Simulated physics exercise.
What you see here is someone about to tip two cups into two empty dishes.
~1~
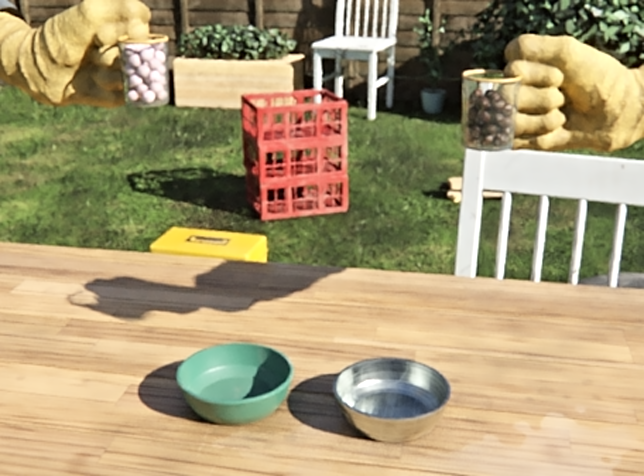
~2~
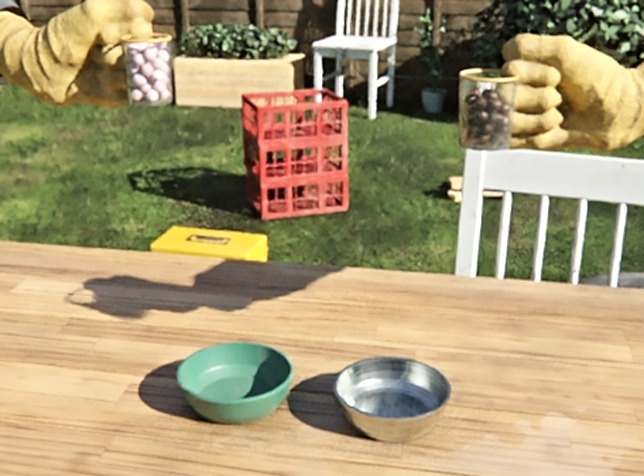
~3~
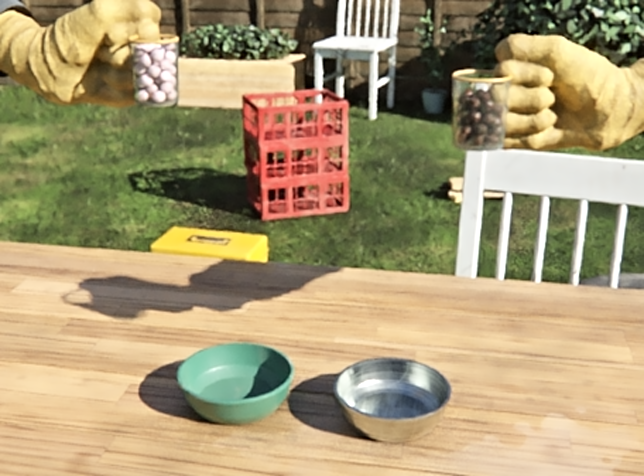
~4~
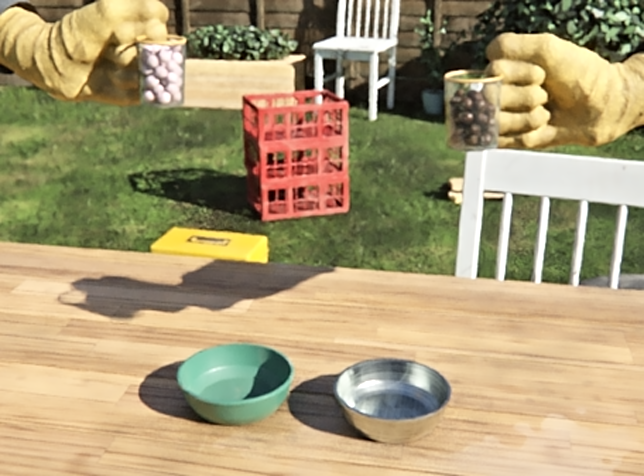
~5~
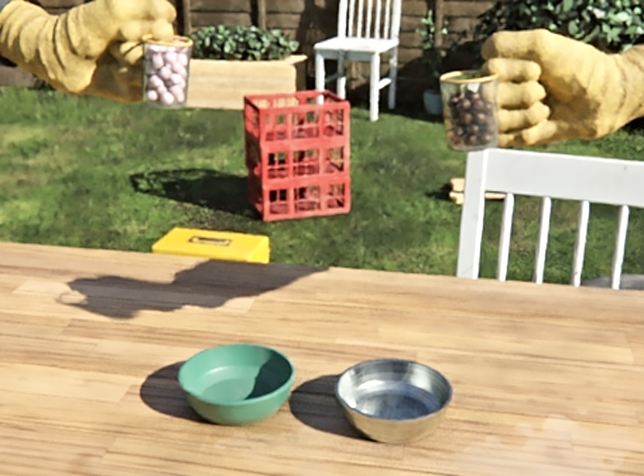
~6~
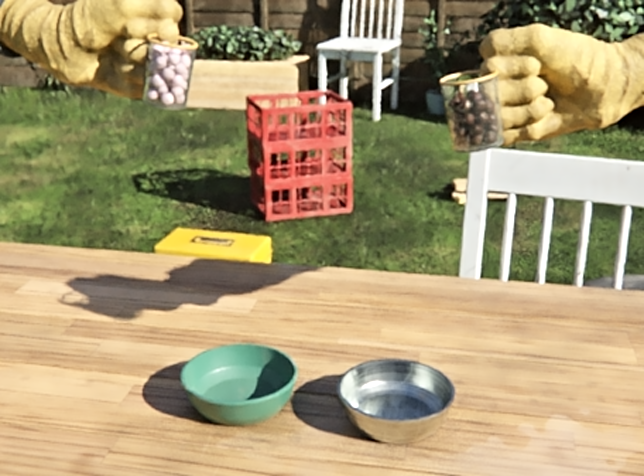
The footage shows two yellow-gloved hands holding clear cups, one of pale pink balls and one of dark brown balls, high above a green and a metal bowl, moving them slightly inward and then tilting them a little.
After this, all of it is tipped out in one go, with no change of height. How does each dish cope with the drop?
Left receives only part; right receives only part.
Then, 0.45 s after the last picture, left, all still in the cup; right, all still in the cup.
Then, 0.93 s after the last picture, left, nearly all still in the cup, a small part in the air; right, all still in the cup.
Then, 1.50 s after the last picture, left, about half in the dish, a small part outside the dish, about half in the air; right, about half in the dish, a small part outside the dish, about half in the air.
By the end, left, most in the dish, about a quarter outside the dish; right, most in the dish, about a quarter outside the dish.
